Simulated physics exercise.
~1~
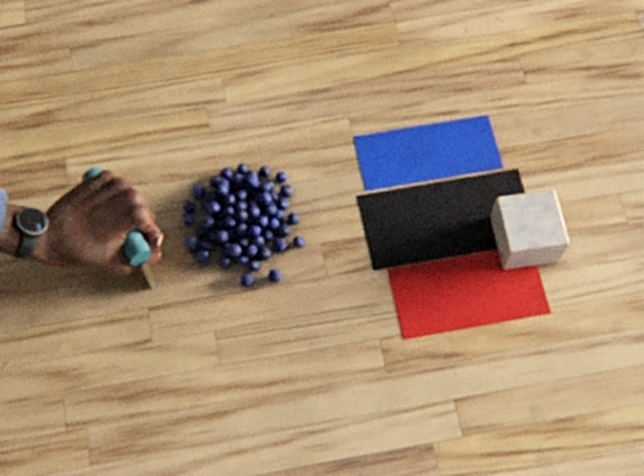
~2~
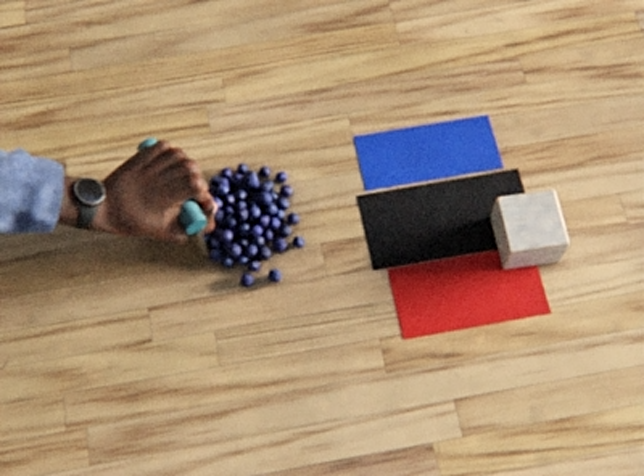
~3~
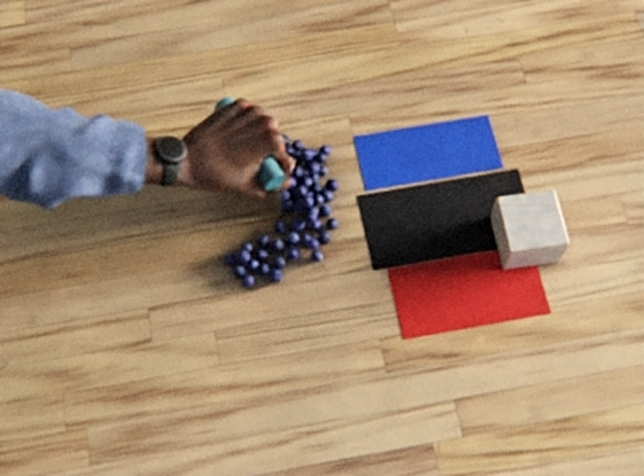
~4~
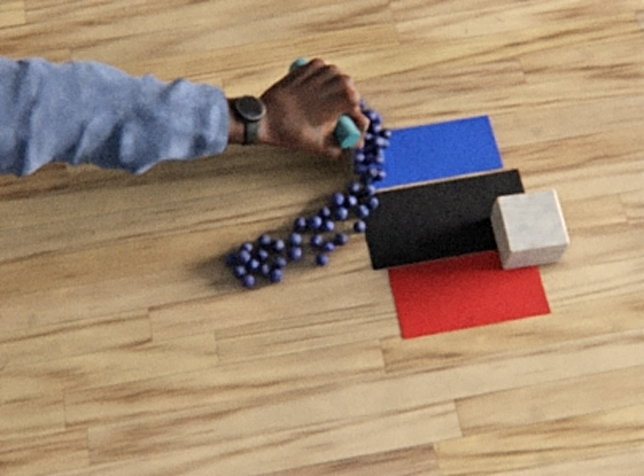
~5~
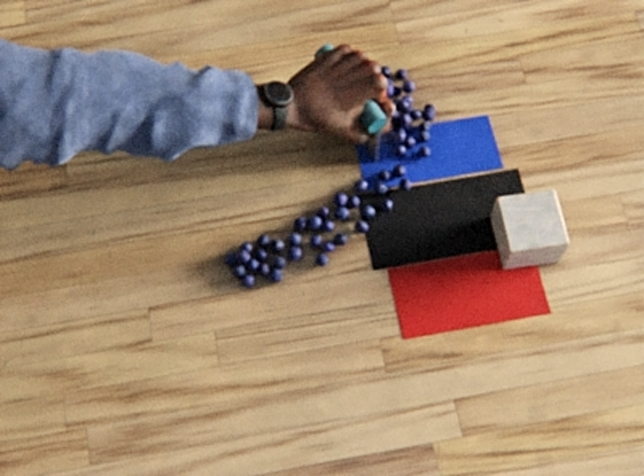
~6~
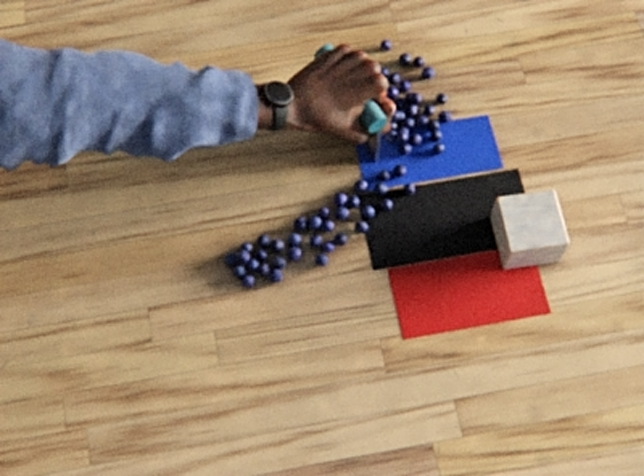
A loose cluster of dark blue berries lies on a pale wooden floor, seen from above, with a hand gripping a teal-handled scraper to its left. To the right are a blue, a black and a red sheet, and a pale block rests over the right edges of the black and red ones. The hand, in a denim sleeve and dark watch, pushes right and slightly upward through the berries, drawing them into a slanting trail. It stops at the blue sheet's left side while some berries roll a little farther. Most finish on bare wood, some on blue, a few on black, none on red.
